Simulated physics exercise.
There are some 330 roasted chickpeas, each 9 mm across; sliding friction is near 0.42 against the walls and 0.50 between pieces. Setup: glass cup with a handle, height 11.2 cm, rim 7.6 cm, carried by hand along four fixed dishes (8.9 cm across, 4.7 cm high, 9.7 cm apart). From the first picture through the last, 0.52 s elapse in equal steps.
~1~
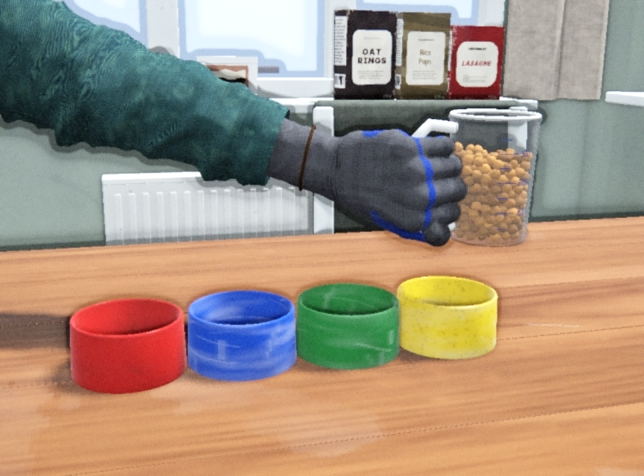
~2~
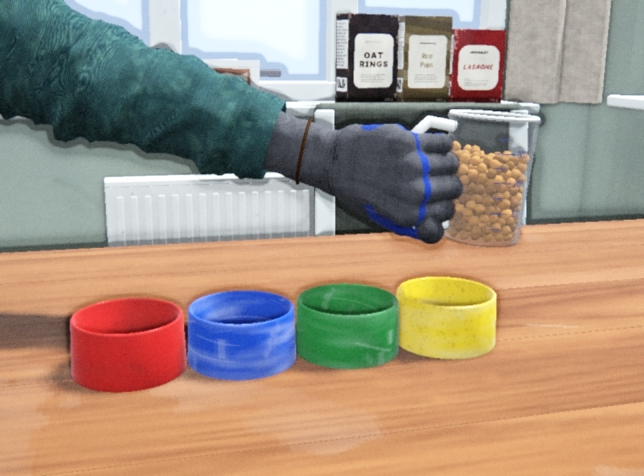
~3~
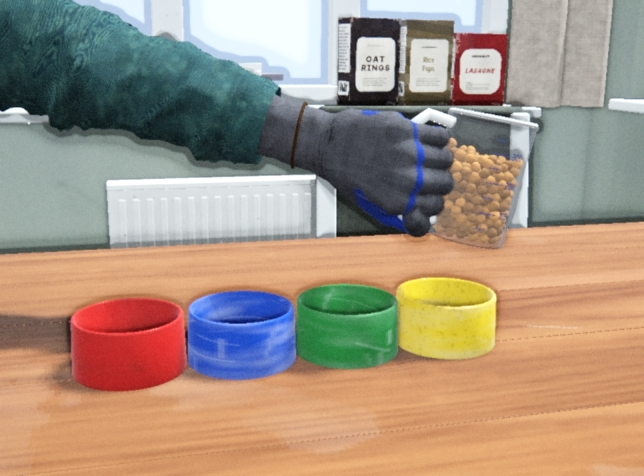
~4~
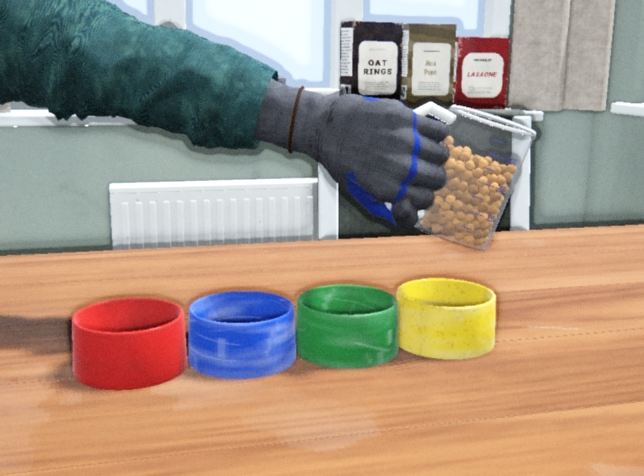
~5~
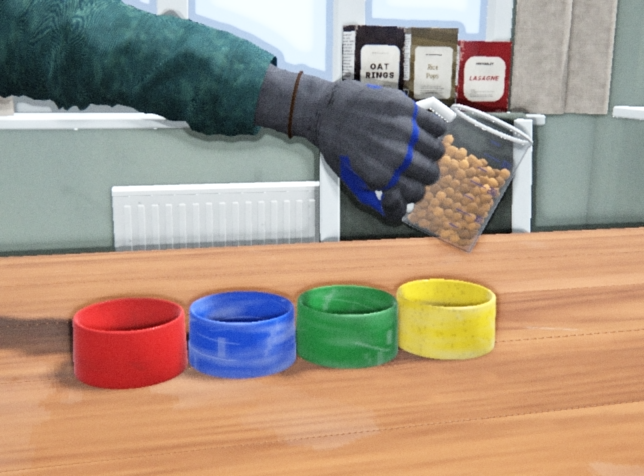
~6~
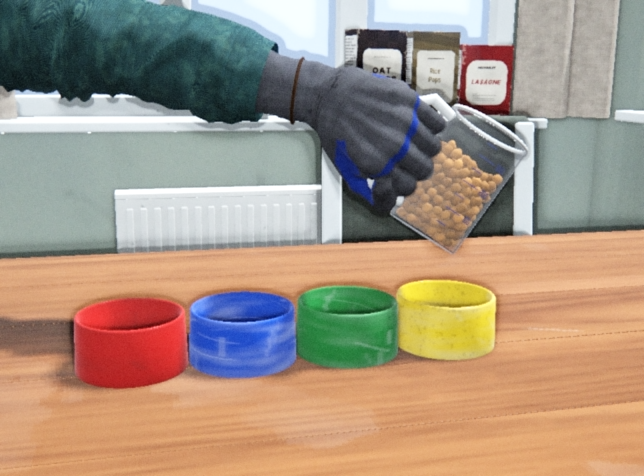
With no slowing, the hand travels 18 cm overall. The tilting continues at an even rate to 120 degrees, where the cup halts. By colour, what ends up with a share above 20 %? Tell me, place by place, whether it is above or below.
Red: Below the mark; blue: Below the mark; green: Below the mark; yellow: Above the mark; counter: Below the mark.
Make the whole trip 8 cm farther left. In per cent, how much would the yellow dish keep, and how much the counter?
After the change, yellow takes 0 while the counter takes 0.
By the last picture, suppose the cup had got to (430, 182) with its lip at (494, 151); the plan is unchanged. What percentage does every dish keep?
Final shares - red 0 %, blue 0 %, green 80 %, yellow 10 %.
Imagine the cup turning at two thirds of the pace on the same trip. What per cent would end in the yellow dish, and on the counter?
It would be yellow 10 and counter 10.
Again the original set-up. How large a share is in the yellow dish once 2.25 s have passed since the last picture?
Estimate to date: Some 85 %.
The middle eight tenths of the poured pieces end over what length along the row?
Length: About 7 cm.
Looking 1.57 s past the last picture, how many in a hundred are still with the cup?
Roughly 5 per cent, give or take.
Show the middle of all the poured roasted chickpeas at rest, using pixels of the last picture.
Centre at rest, approx.: (437, 316) px.
Then, 0.94 s after the last picture, tilt 101 degrees; cup holds 95 %, yellow 5 %.
Then, 1.57 s after the last picture, tilt 120 degrees; cup holds 5 %, green 5 %, yellow 85 %.
Then, 2.25 s after the last picture, tilt 120 degrees; cup holds 0 %, green 5 %, yellow 85 %.
In the end, red 0 %, blue 0 %, green 5 %, yellow 85 %, counter 10 %.
